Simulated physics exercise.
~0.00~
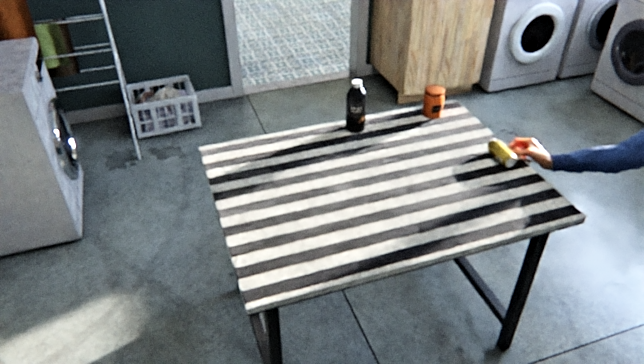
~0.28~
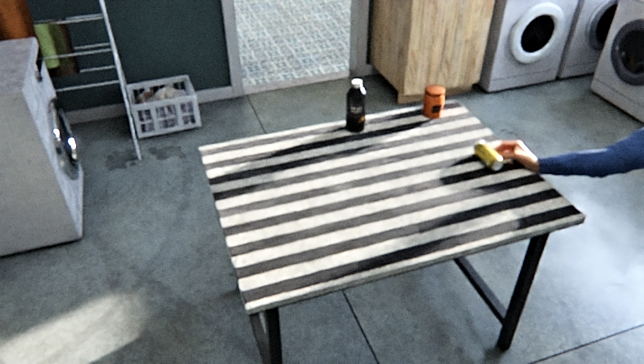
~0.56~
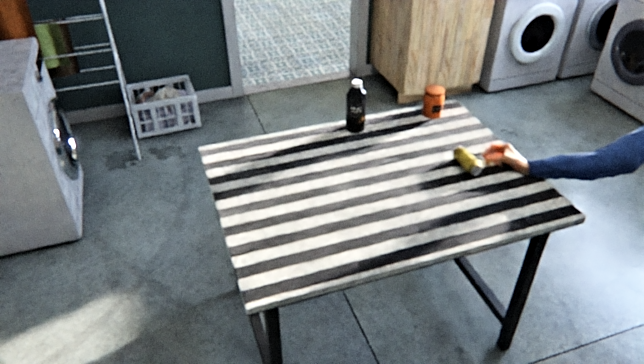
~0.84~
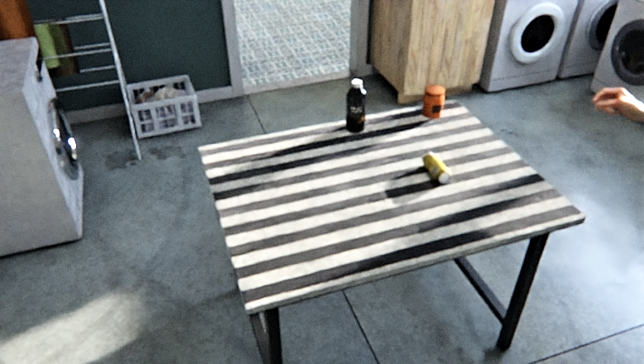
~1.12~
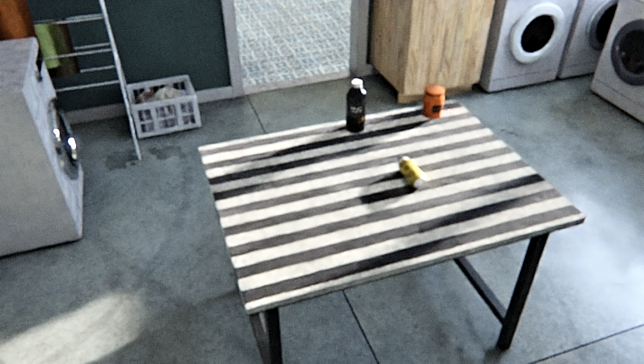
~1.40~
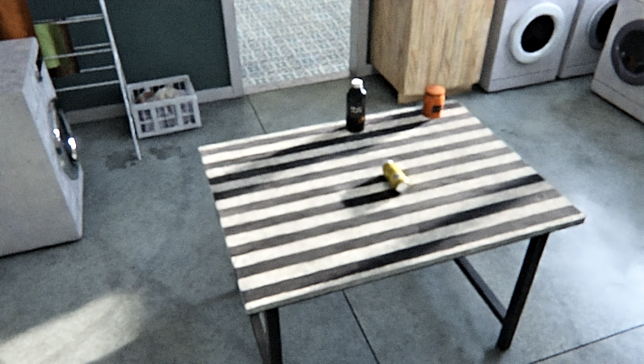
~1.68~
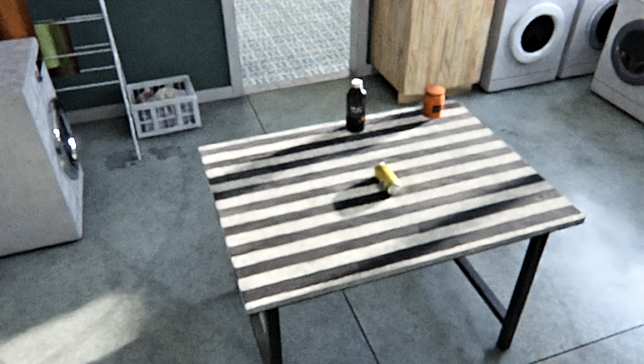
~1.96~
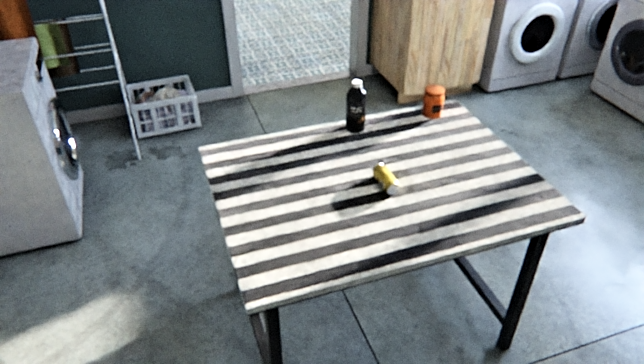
We see a striped table holding a black bottle, an orange jar and a yellow can on its side, which a hand pushes left and releases. The can rolls on leftward as the hand withdraws, then slows and comes to rest on the table.
